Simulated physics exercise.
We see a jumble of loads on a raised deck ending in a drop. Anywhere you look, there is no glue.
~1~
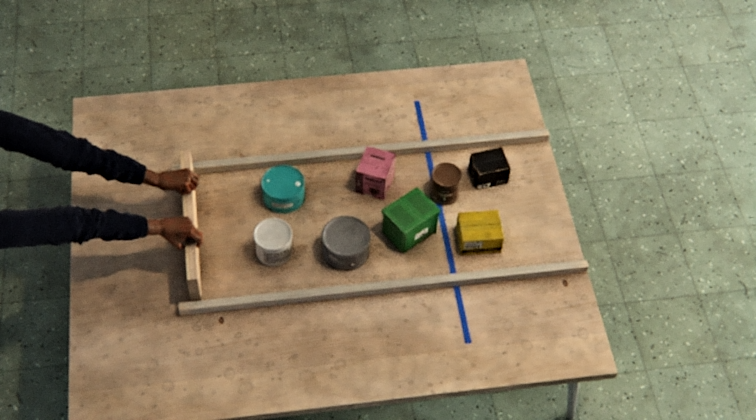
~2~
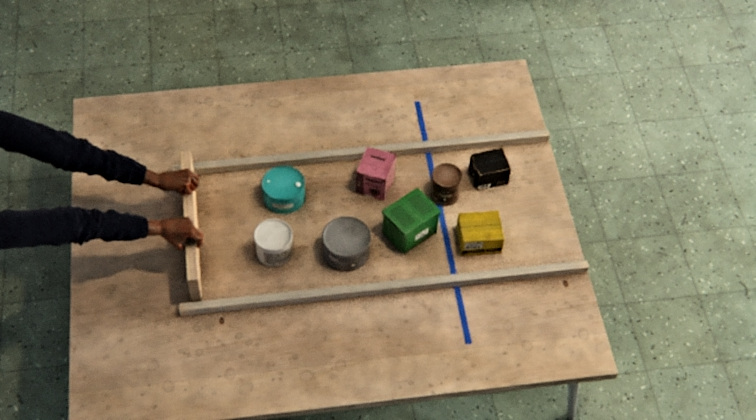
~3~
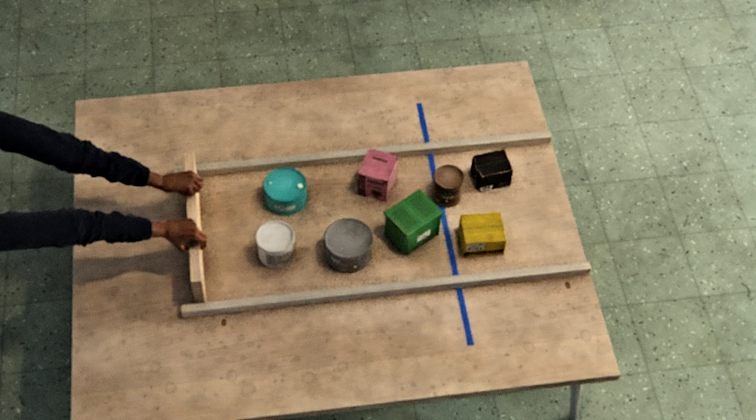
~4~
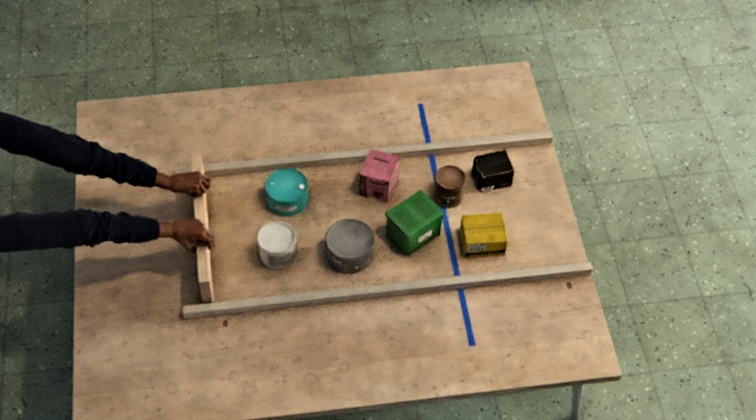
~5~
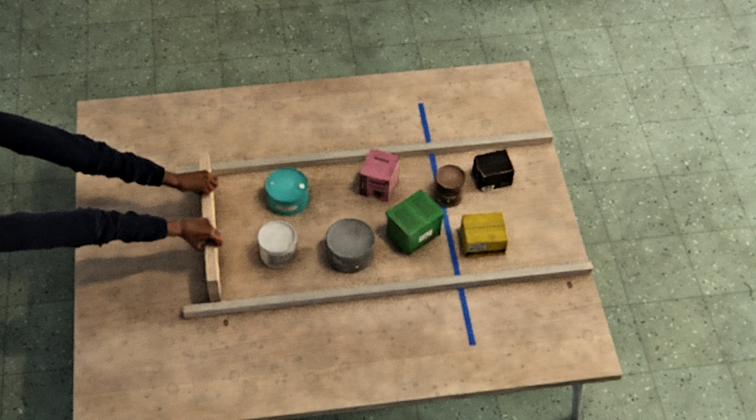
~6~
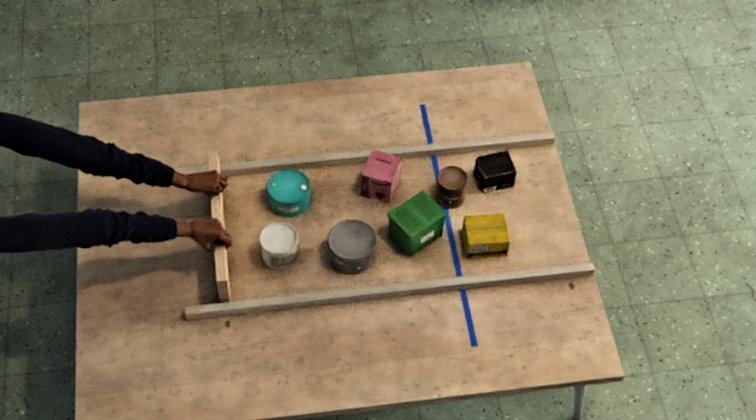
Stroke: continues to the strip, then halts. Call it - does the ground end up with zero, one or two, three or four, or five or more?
The ground ends up with zero.
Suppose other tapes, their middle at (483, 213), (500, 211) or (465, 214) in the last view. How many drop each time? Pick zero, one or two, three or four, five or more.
Taking them in turn, none at all; either one or two; none.
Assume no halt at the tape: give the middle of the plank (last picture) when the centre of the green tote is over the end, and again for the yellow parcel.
The middle is at (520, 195) when it's the green tote, and at (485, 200) when it's the yellow parcel.
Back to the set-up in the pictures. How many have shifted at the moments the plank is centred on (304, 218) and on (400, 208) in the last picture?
I count 3 first and 7 after.
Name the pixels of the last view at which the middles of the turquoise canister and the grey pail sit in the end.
Okay, so first (461, 179), and next (505, 249).
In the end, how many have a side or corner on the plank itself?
2 of them.
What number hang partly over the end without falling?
As for overhanging, the count is 0.
A little later, none off yet; black box at rest near (495, 172); yellow parcel at rest near (486, 236); brown pail at rest near (451, 188).
Next, none off yet; black box at rest near (495, 172); yellow parcel at rest near (486, 236); brown pail moving near (452, 187).
Later still, none off yet; black box at rest near (495, 172); yellow parcel shifted a little near (506, 235); brown pail shifted a little near (467, 183).
When it is over, the number that fall off is zero.
